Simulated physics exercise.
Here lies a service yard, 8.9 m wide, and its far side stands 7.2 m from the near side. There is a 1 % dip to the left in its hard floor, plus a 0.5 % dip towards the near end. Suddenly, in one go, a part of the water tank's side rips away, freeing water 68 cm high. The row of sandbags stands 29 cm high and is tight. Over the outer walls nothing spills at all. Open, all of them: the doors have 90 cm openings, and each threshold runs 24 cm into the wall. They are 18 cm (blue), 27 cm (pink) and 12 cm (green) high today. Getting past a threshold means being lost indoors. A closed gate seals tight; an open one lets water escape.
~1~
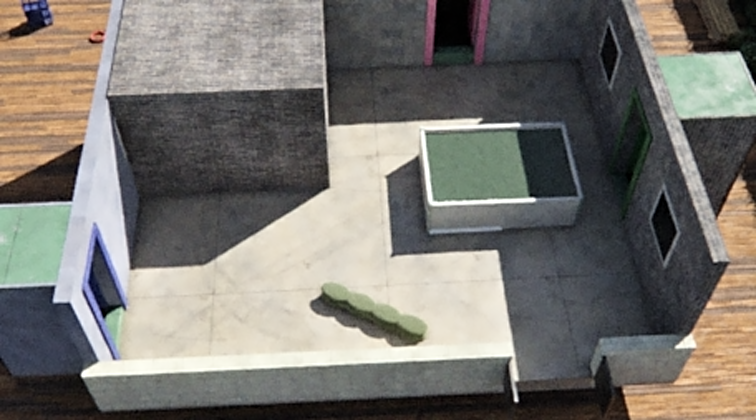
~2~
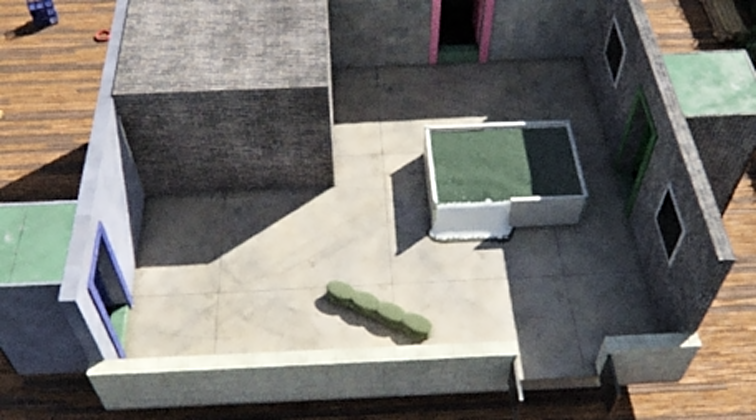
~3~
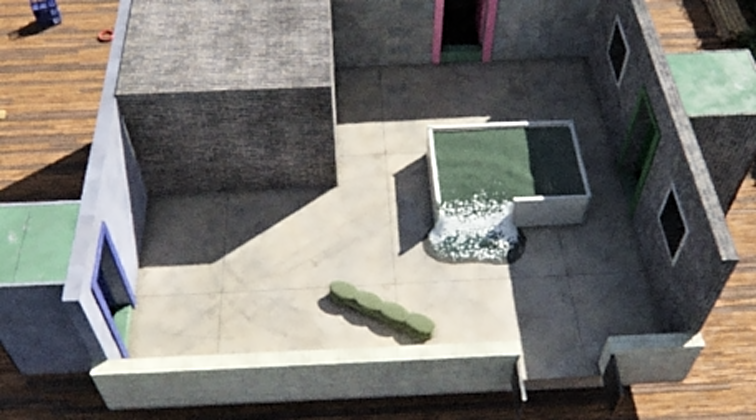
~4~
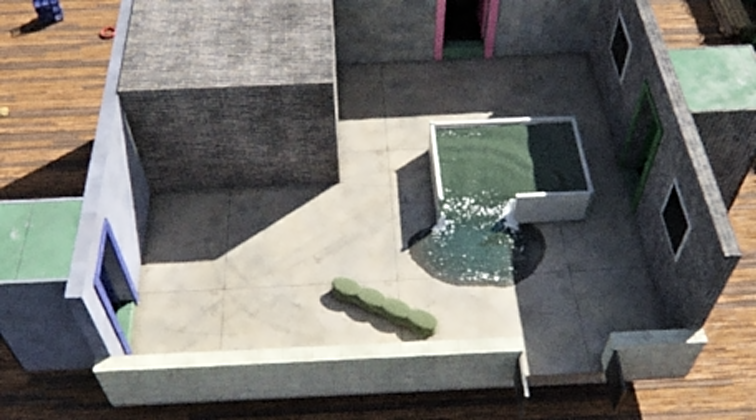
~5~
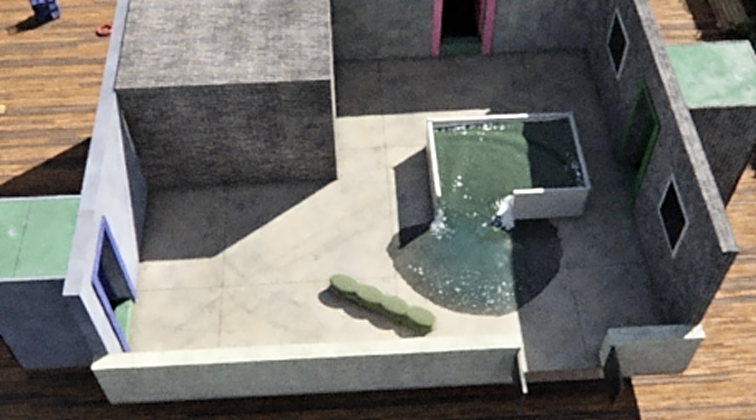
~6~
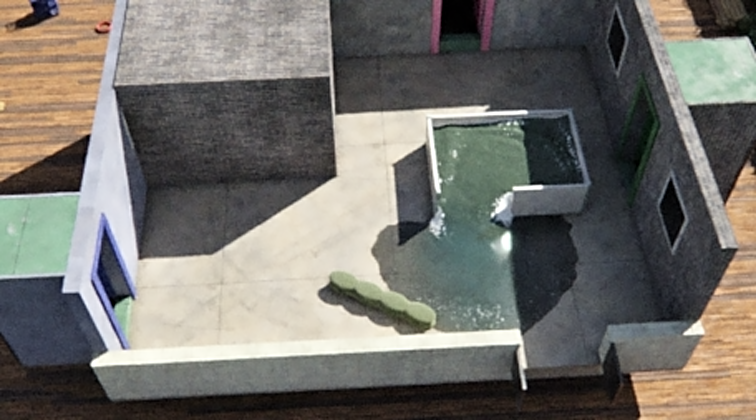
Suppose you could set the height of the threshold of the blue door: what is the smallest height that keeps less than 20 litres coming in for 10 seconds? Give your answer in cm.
The smallest such height is close to 10 cm.
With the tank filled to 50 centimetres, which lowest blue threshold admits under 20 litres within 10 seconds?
I'd say close to 6.5 cm.
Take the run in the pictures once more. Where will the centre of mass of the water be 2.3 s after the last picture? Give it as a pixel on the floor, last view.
The water is centred near (466, 238).
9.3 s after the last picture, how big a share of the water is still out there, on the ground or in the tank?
I'd put it at about 74 per cent.
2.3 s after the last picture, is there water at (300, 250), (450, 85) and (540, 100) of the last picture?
Taking them in turn, I'd call them touched by the flood, spared by the flood and spared by the flood.
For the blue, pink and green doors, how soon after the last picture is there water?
Arrival - blue 2.8 s, pink not within the 10 s, green 4.5 s.
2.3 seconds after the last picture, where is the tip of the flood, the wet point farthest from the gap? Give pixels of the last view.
Pixel close to (158, 376).
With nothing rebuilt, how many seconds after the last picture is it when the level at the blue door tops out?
The level tops out near 3.5 seconds.
Then, 0.7 s after the last picture water covers 20 % of the floor, deepest (40 cm) near (447, 359); it has not reached the blue door.
Then, 2.3 s after the last picture water covers 45 % of the floor, deepest (32 cm) near (458, 358); it has not reached the blue door.
Then, 9.3 s after the last picture water covers 75 % of the floor, deepest (12 cm) near (124, 378); 11 cm at the blue door, 0 litres in over its 18 cm threshold.
At the blue door as built, the water peaked near 14 cm, 3.3 s after the last picture.
With a threshold of 9 cm, 31 litres would have come in within the 10 s; with 12 cm, 3 litres. So under 20 litres takes about 10 cm.
